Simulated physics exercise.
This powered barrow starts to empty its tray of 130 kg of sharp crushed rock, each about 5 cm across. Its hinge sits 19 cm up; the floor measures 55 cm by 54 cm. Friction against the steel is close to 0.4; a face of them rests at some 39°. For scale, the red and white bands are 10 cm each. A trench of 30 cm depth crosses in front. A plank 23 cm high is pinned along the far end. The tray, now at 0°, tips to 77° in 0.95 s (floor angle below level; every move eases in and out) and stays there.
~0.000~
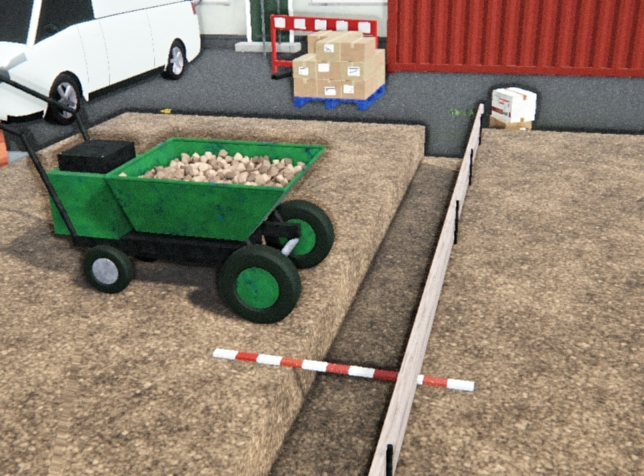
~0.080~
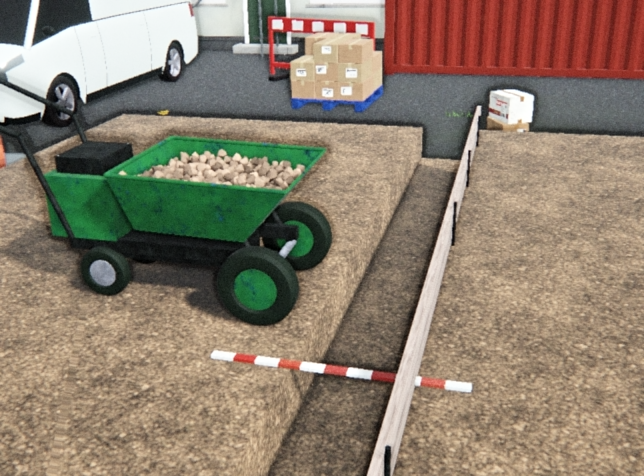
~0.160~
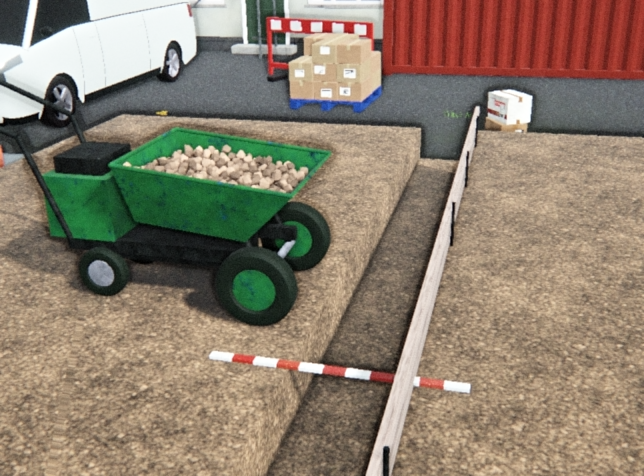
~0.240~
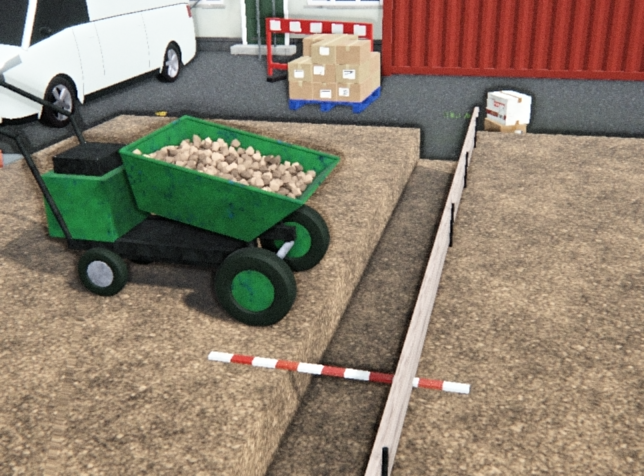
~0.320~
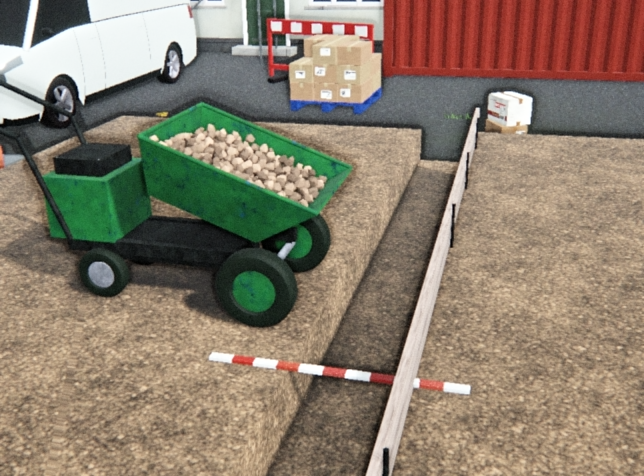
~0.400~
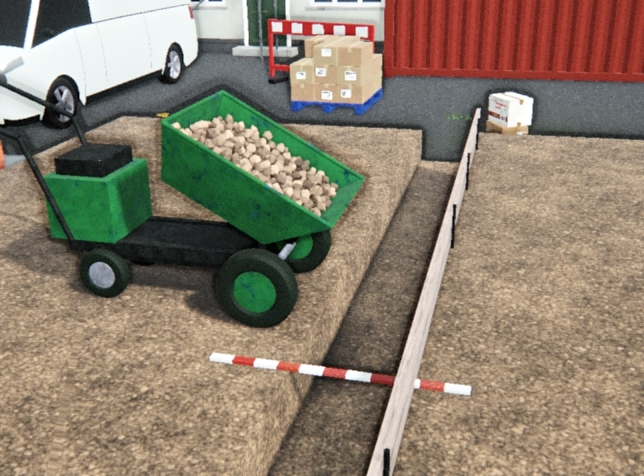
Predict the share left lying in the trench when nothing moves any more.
Some 98 per cent of it.
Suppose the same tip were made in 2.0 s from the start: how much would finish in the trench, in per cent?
Then about 100 per cent.
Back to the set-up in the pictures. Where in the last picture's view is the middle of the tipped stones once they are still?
Their middle is at about (394, 349).
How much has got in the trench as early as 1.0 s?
Some 35 per cent.
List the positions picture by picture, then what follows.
The first frame shows lip at (284, 190), floor tilted 0°, highest stones at (243, 161).
The second frame shows lip at (285, 193), floor tilted 2°, highest stones at (235, 162); the stones move at 0.3 m/s on average.
In the third frame, the tray is at 6°, its lip at (292, 196); the top of the load is at (200, 155); the stones move at 0.6 m/s on average.
In the fourth frame, the tray is at 12°, its lip at (302, 203); the top of the load is at (195, 145); the stones move at 0.8 m/s on average.
In the fifth frame, the tray is at 20°, its lip at (317, 214); the top of the load is at (201, 136); the stones move at 0.9 m/s on average.
The sixth frame shows lip at (331, 227), floor tilted 29°, highest stones at (215, 124); the stones move at 1.0 m/s on average.
After 0.7 s the floor is at 65°; 100 % in the tray; the foremost stones are at (370, 250).
After 1.0 s the floor is at 77°; 64 % in the tray, 36 % in the trench, 1 % past the trench; the foremost stones are at (435, 279).
After 1.4 s the floor is at 77°; 18 % in the tray, 81 % in the trench, 2 % past the trench; the foremost stones are at (529, 338).
After 3.3 s the floor is at 77°; 0 % in the tray, 98 % in the trench, 2 % past the trench; the foremost stones are at (550, 340).
